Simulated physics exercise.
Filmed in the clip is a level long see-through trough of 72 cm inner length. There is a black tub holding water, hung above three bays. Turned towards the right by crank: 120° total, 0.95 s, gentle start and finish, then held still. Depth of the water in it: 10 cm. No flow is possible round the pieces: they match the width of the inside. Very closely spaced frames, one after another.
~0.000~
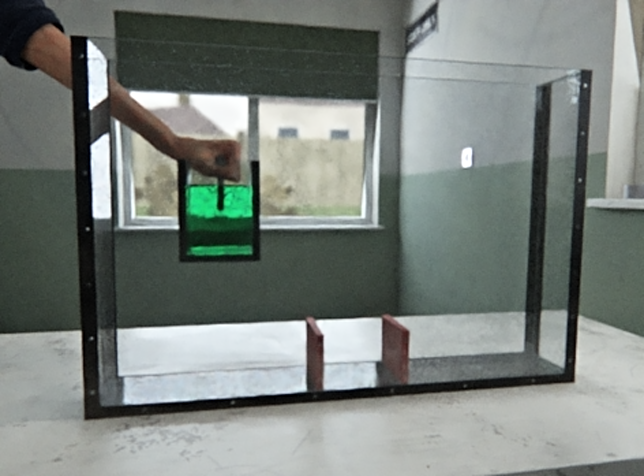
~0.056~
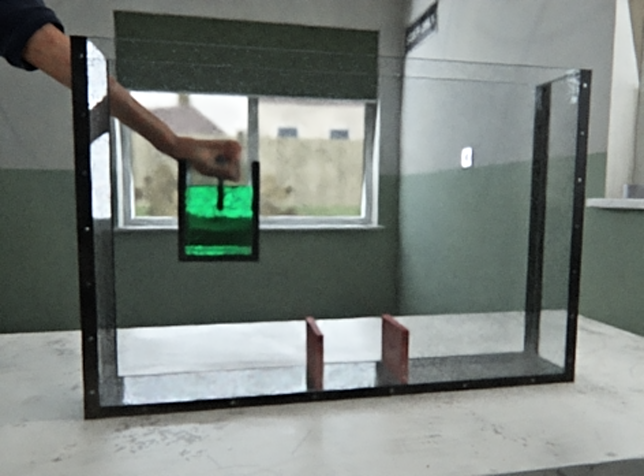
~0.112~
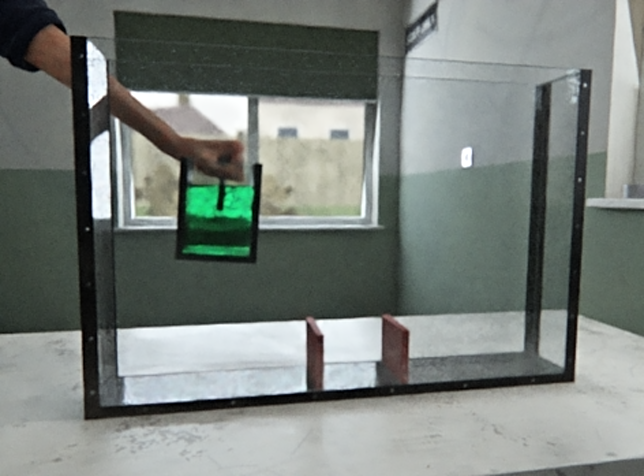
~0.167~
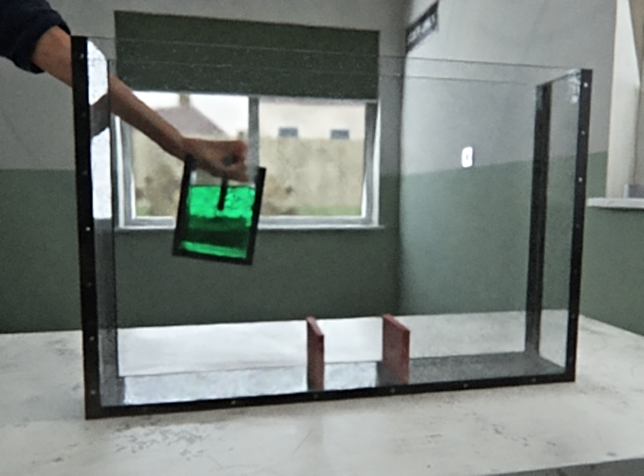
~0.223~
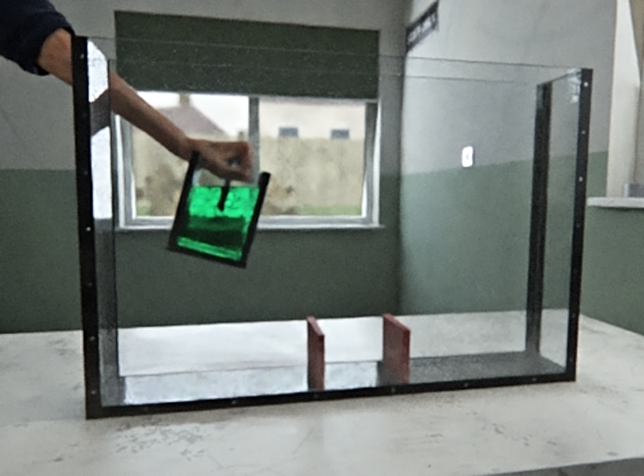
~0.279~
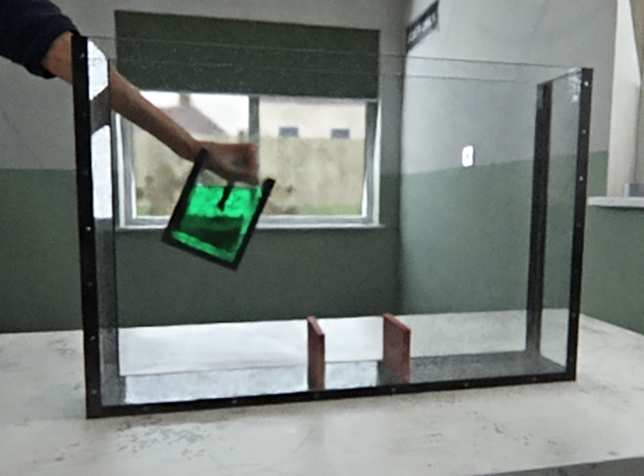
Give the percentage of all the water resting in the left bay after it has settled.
Close to 60 per cent.
Then, 0.49 s in, hardly anything has reached the bottom yet.
Then, 0.76 s in, 26 per cent is down, the largest part in the middle bay.
Then, 1.10 s in, 96 per cent is down, the largest part in the left bay.
Finally, the split from left to right is 60, 39 and 1 per cent.
